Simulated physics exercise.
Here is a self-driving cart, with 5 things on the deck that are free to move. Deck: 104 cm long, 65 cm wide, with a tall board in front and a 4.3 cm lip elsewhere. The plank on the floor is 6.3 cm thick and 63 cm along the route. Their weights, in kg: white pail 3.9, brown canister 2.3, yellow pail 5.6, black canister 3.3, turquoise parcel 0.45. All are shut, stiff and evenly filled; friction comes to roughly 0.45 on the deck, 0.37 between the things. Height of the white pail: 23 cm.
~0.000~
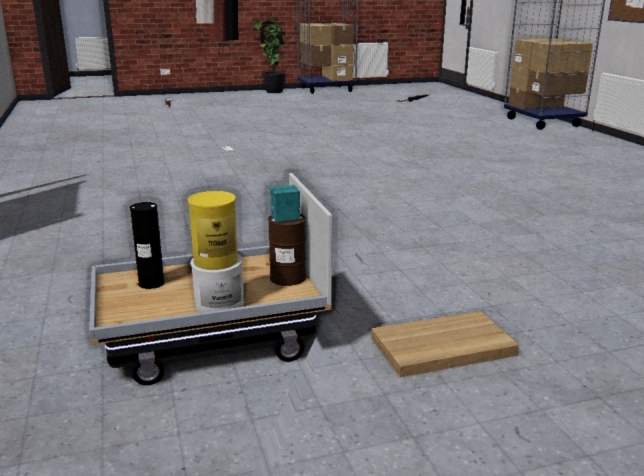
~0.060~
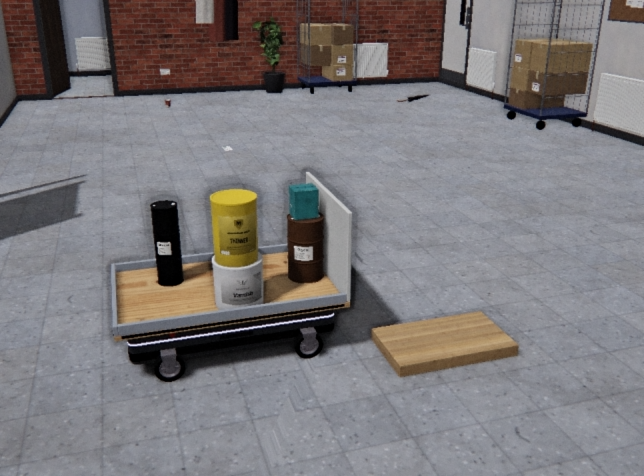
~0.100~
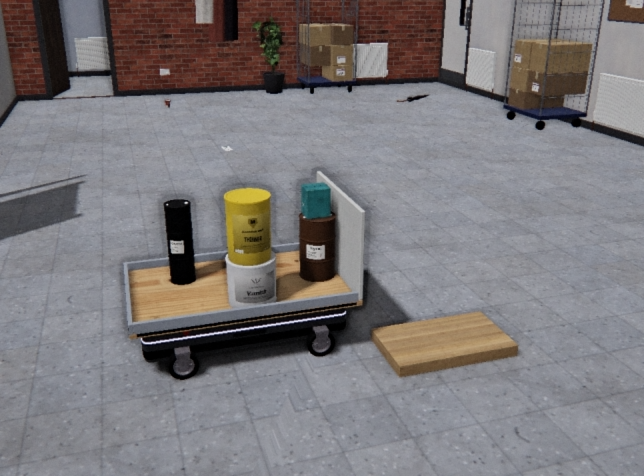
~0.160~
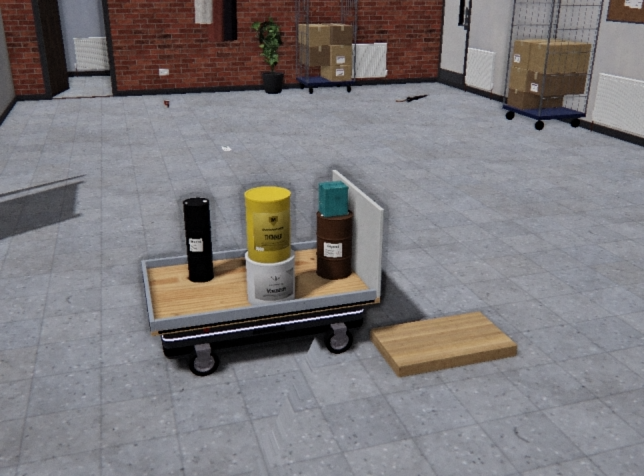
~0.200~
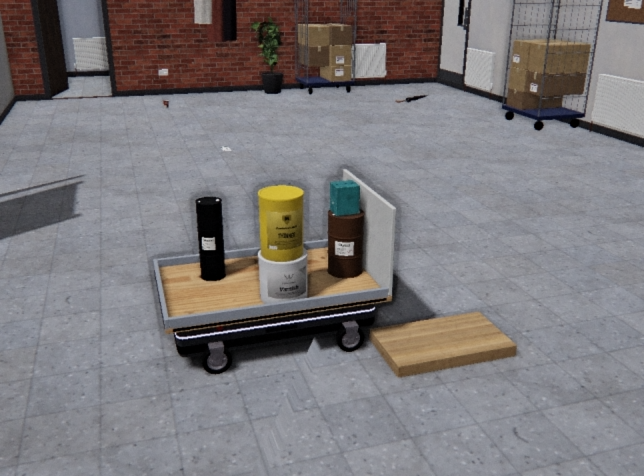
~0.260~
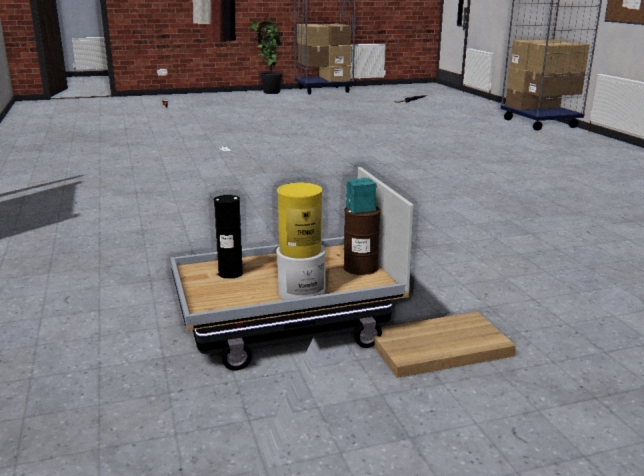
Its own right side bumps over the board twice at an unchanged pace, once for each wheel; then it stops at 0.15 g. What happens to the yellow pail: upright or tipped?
The yellow pail tips over.
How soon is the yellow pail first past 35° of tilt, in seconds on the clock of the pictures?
Near 0.9 s.
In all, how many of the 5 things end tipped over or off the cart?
In all, 4.
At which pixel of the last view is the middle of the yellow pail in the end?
At about (614, 209).
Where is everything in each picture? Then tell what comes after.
In the first frame, cart has run 0 cm; yellow pail (214, 230); white pail (218, 283).
In the second frame, cart has run 10 cm; black canister (167, 244); turquoise parcel (304, 202).
In the third frame, cart has run 16 cm; white pail (252, 279); brown canister (317, 246).
In the fourth frame, cart has run 26 cm; black canister (199, 241); turquoise parcel (333, 199).
In the fifth frame, cart has run 32 cm; white pail (283, 275); brown canister (346, 242).
In the sixth frame, cart has run 42 cm; yellow pail (300, 220); black canister (229, 237).
After 0.66 s, cart has run 106 cm; yellow pail leaning 22° near (381, 197); turquoise parcel leaning 44°; brown canister leaning 45°.
After 1.16 s, cart has run 186 cm; black canister and turquoise parcel now off the cart; yellow pail on its side near (475, 230); brown canister on its side.
After 1.76 s, cart has run 262 cm; yellow pail on its side near (586, 219); brown canister on its side; white pail slid 2 cm.
At rest (4.2 s), off the cart and tipped over, black canister and turquoise parcel; tipped over on the deck, brown canister and yellow pail; white pail in place, give or take 10 cm. Seen from the same camera at the end, yellow pail near (614, 209).
